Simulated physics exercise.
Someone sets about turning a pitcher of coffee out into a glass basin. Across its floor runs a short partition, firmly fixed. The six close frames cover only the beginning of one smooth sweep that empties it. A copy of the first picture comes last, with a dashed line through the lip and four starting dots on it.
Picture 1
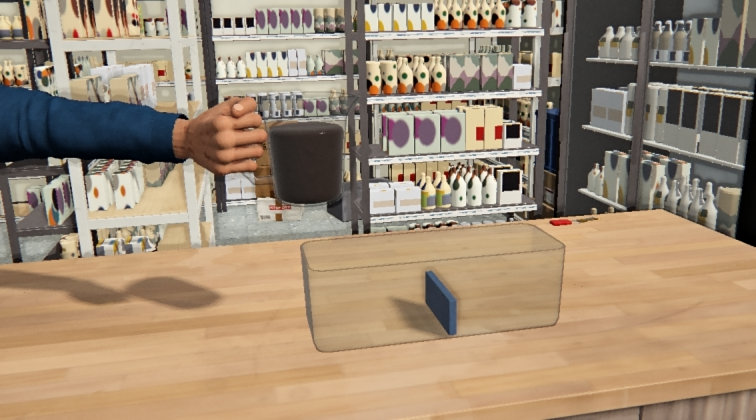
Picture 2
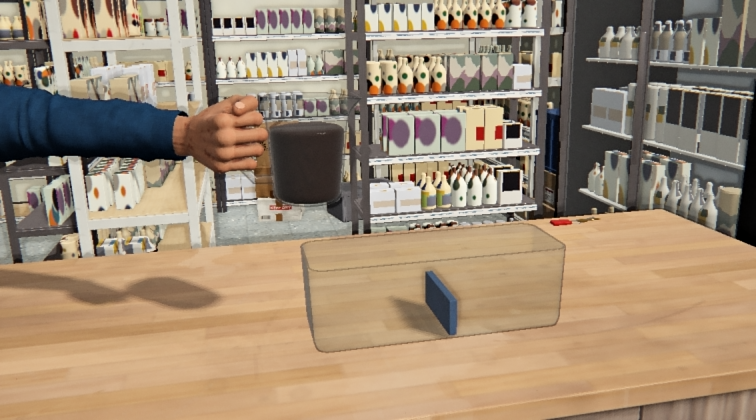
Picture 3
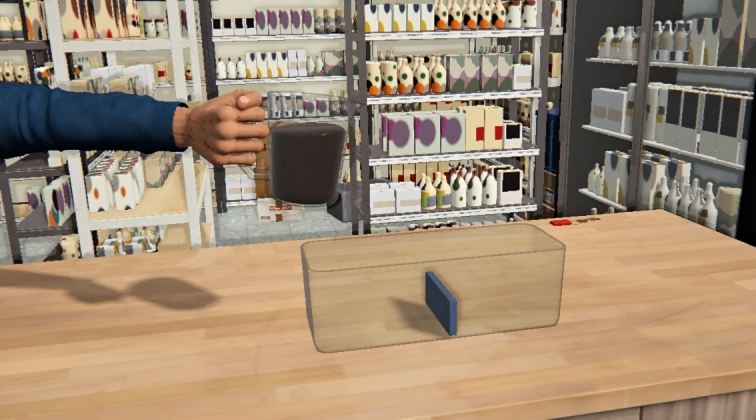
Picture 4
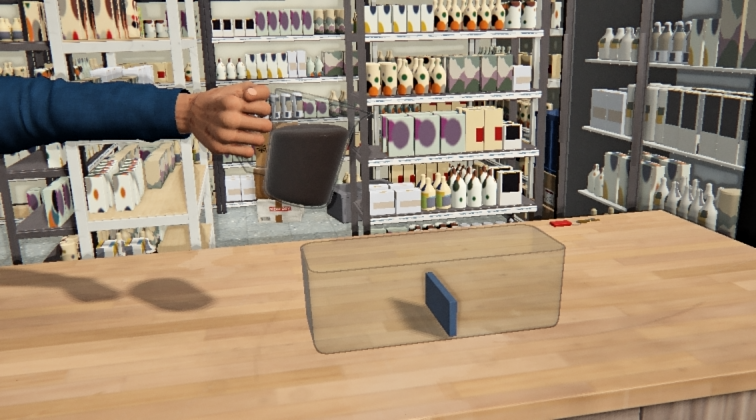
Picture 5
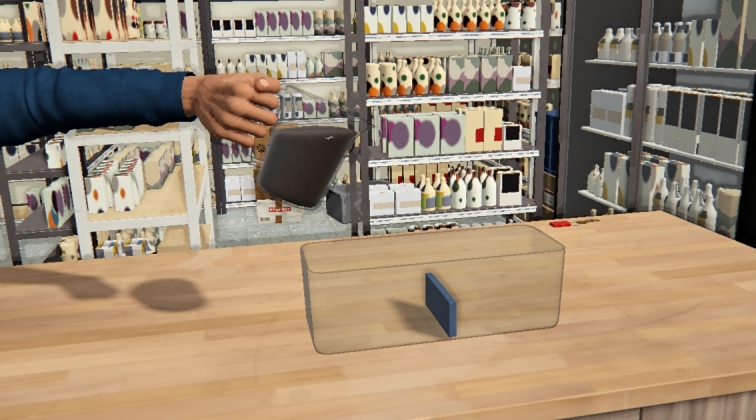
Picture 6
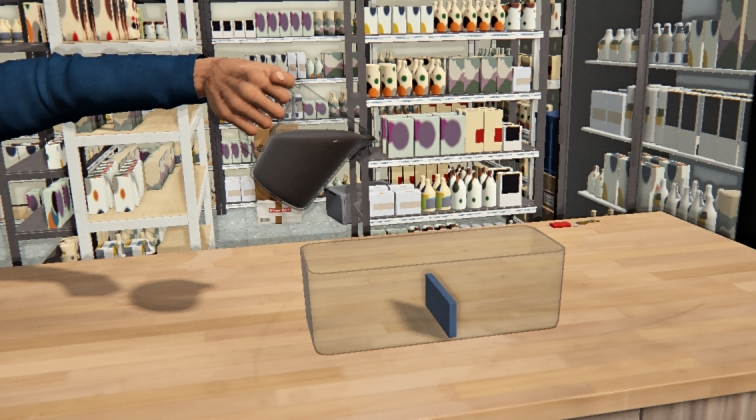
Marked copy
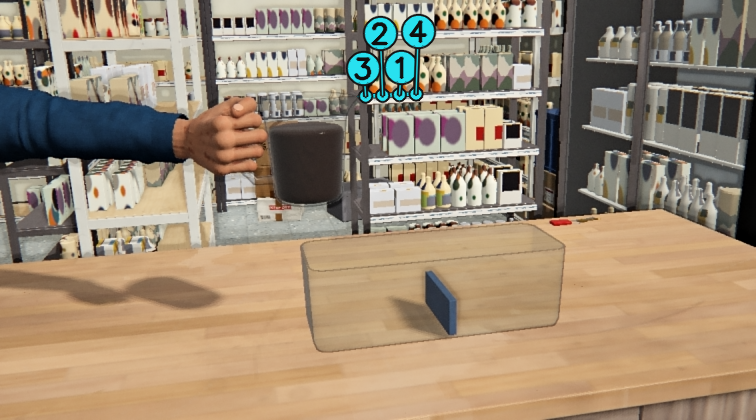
A hand in a dark blue sleeve reaches in from the left above a light wooden counter, seen from a fixed, slightly raised view inside a shop with stocked shelves behind. It holds a dark grey pitcher over a clear, amber-tinted basin with a short blue partition standing inside. The pitcher begins upright, then gradually tilts rightward as the hand turns, while the basin stays still.
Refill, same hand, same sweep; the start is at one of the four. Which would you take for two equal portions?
It is 2.
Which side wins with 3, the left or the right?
The left one.
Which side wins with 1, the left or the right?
The right one.
In cyan, 1 at (399, 94); 2 at (382, 95); 3 at (365, 96); 4 at (416, 94).
With 1, about 15 % ends left of the wall and 84 % right of it.
With 2, about 52 % ends left of the wall and 47 % right of it.
With 3, about 93 % ends left of the wall and 4 % right of it; 4 % is lost outside.
With 4, about 5 % ends left of the wall and 95 % right of it.
